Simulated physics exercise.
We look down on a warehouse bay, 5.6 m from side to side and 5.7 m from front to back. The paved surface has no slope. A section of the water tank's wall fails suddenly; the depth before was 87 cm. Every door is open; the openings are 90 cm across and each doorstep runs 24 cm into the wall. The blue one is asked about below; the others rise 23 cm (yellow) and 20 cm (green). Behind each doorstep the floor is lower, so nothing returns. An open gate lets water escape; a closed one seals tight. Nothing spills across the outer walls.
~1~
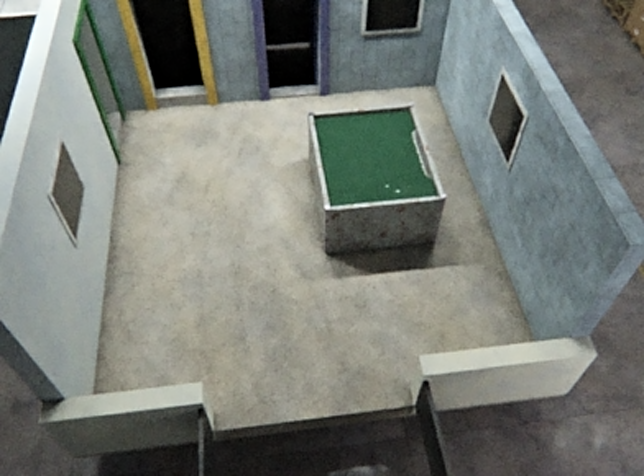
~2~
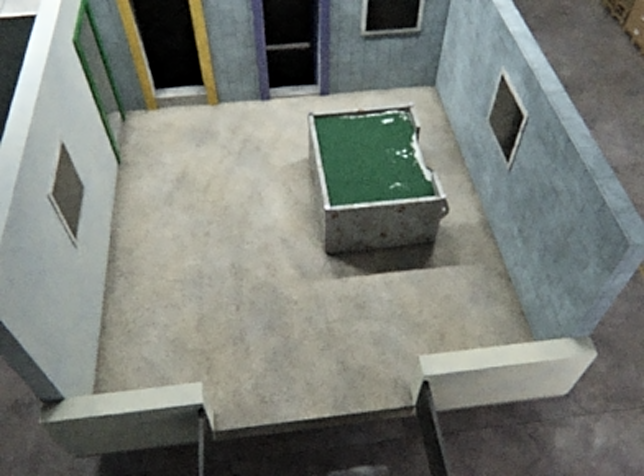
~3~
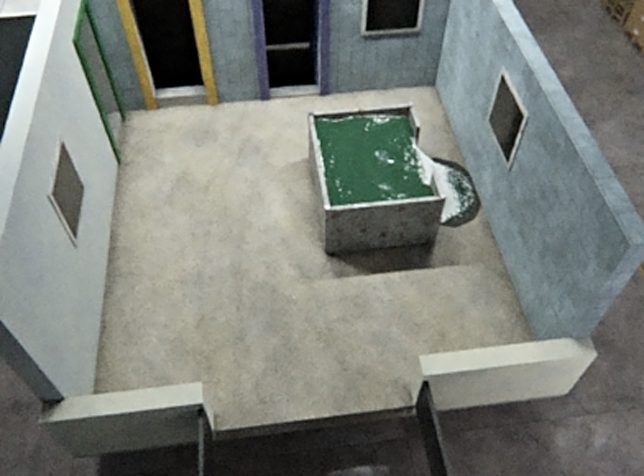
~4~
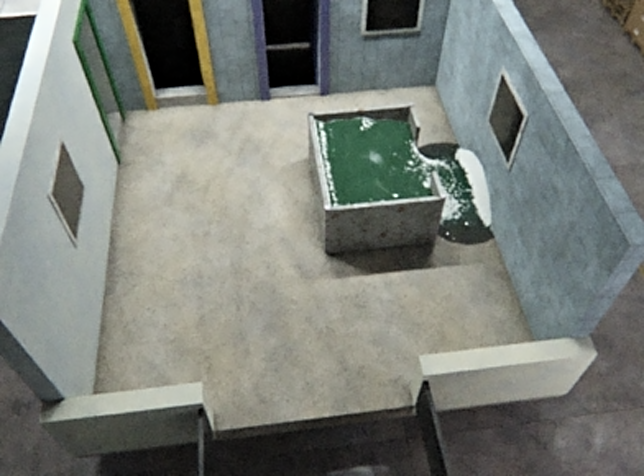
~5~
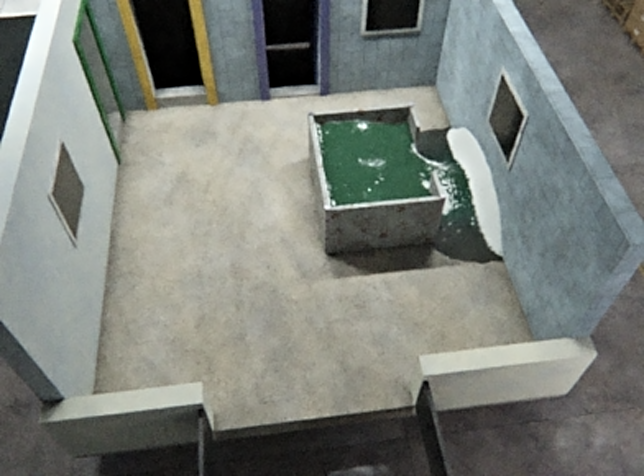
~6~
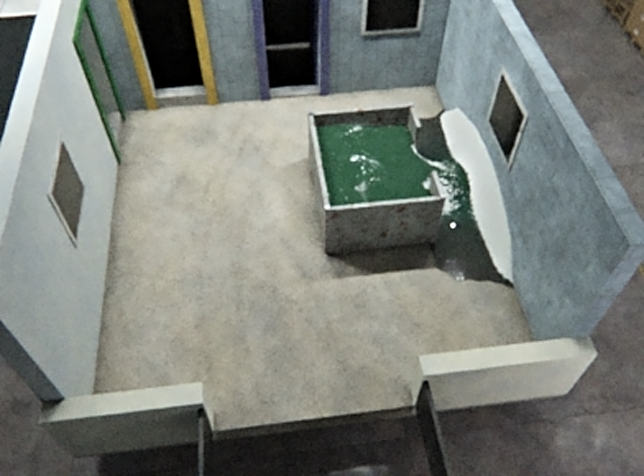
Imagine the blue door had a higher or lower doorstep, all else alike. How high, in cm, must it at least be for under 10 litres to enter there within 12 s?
About 6.5 cm.
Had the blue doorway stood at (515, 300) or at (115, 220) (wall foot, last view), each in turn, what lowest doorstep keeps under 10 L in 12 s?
About 8.5 and 8.0 cm.
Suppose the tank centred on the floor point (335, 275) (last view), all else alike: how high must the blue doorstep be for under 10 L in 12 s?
Some 7.0 cm.
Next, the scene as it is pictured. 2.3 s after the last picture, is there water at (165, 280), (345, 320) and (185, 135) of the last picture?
In that order: Still dry, wet, wet.
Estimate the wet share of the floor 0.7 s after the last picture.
Near 25 per cent is wet.
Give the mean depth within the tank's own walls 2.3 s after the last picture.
About 31 cm.
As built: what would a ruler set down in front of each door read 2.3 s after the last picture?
In cm: Yellow 4, blue 8, green 2.
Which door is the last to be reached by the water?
Last comes the green one.
Then, 0.7 s after the last picture water covers 25 % of the floor, deepest (56 cm) near (476, 191); it has not reached the blue door.
Then, 2.3 s after the last picture water covers 60 % of the floor, deepest (34 cm) near (465, 192); 8 cm at the blue door, 4 litres in over its 5 cm doorstep.
Then, 11.3 s after the last picture water covers 100 % of the floor, deepest (10 cm) near (546, 370); 9 cm at the blue door, 22 litres in over its 5 cm doorstep.
At the blue door as built, the water peaked near 9 cm, 10.9 s after the last picture.
Run again over the same 12 s with other heights there, 14 litres in over 6 cm, 4 litres over 8 cm. The limit of 10 litres is kept from about 6.5 cm up.
